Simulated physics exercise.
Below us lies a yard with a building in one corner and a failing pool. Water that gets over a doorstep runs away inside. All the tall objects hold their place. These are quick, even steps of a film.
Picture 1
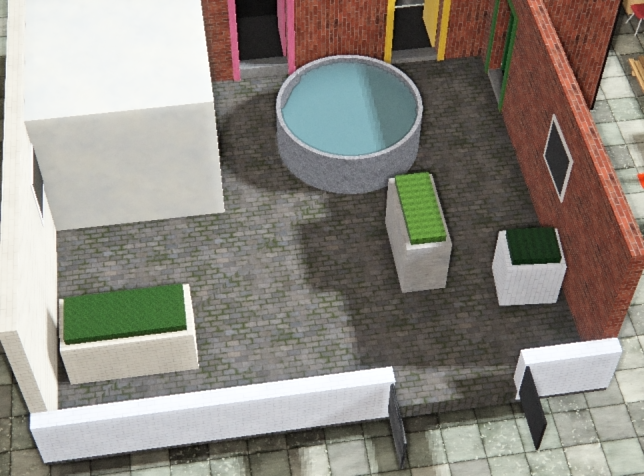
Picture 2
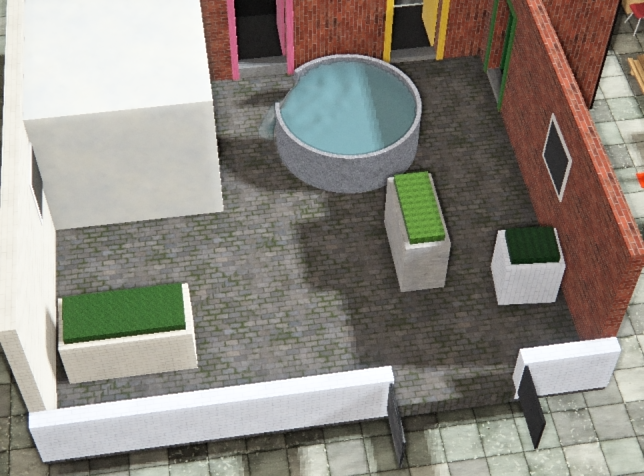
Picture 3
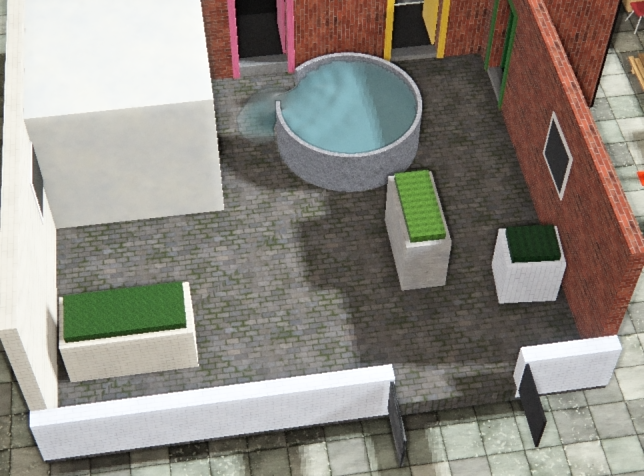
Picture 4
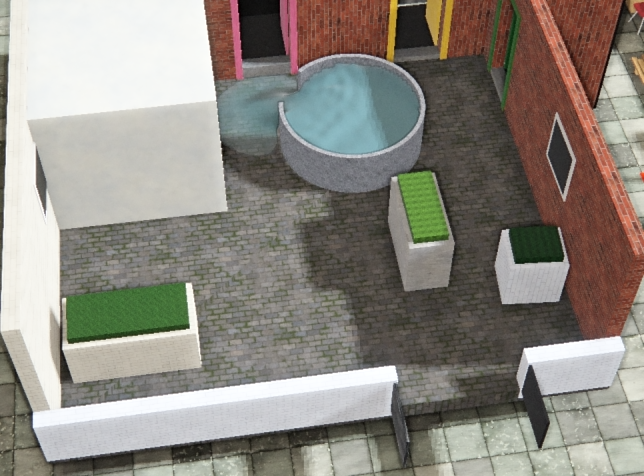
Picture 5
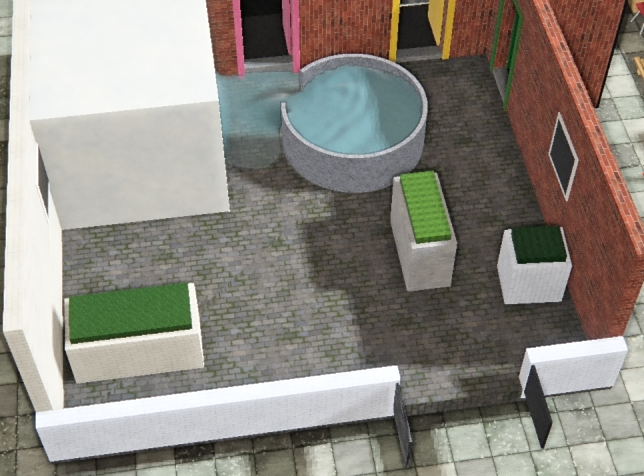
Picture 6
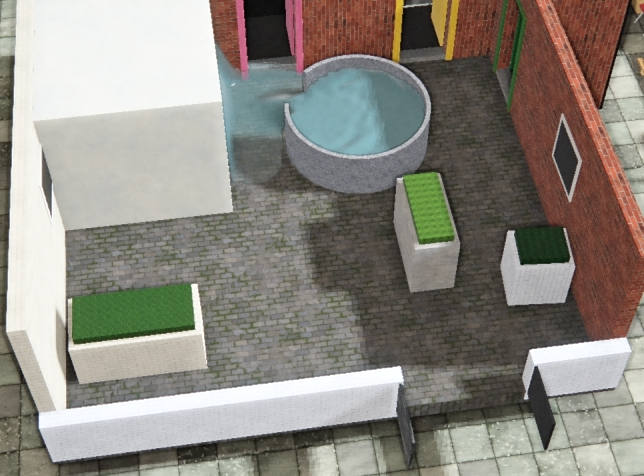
A round stone pool in a brick-walled yard sprang a leak on its left side, and water poured through the gap and spread across the paving toward the big white block and the pink doorway.
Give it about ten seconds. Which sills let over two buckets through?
The green door takes more than that; the pink door takes more than that; the yellow door stays under that.
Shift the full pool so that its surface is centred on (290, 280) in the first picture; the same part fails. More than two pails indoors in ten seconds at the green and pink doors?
Green holds; pink is under.
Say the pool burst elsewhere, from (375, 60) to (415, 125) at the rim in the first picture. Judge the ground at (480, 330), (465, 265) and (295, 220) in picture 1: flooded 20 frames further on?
As listed: Covered, under water, no water.
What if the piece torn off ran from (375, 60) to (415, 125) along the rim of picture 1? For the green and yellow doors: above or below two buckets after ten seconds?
The green one passes that mark, the yellow one goes over.
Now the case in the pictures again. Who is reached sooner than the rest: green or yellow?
I say the yellow door.
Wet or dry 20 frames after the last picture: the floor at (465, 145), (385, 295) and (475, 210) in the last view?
One after the other: No water, awash, not flooded.
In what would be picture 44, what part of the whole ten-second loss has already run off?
Close to 55 %.
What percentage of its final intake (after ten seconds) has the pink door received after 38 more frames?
Some 100 per cent.
A moment on, water covers 10 % of the floor; the green door not reached, the pink door over two buckets in, the yellow door not reached.
Next, water covers 20 % of the floor; the green door not reached, the pink door far over two buckets in, the yellow door not reached.
Then, water covers 50 % of the floor; the green door under two buckets in, the pink door far over two buckets in, the yellow door wet at the sill, nothing in.
Later, water covers 75 % of the floor; the green door far over two buckets in, the pink door far over two buckets in, the yellow door wet at the sill, nothing in.
In the end, water covers 85 % of the floor; the green door far over two buckets in, the pink door far over two buckets in, the yellow door wet at the sill, nothing in.
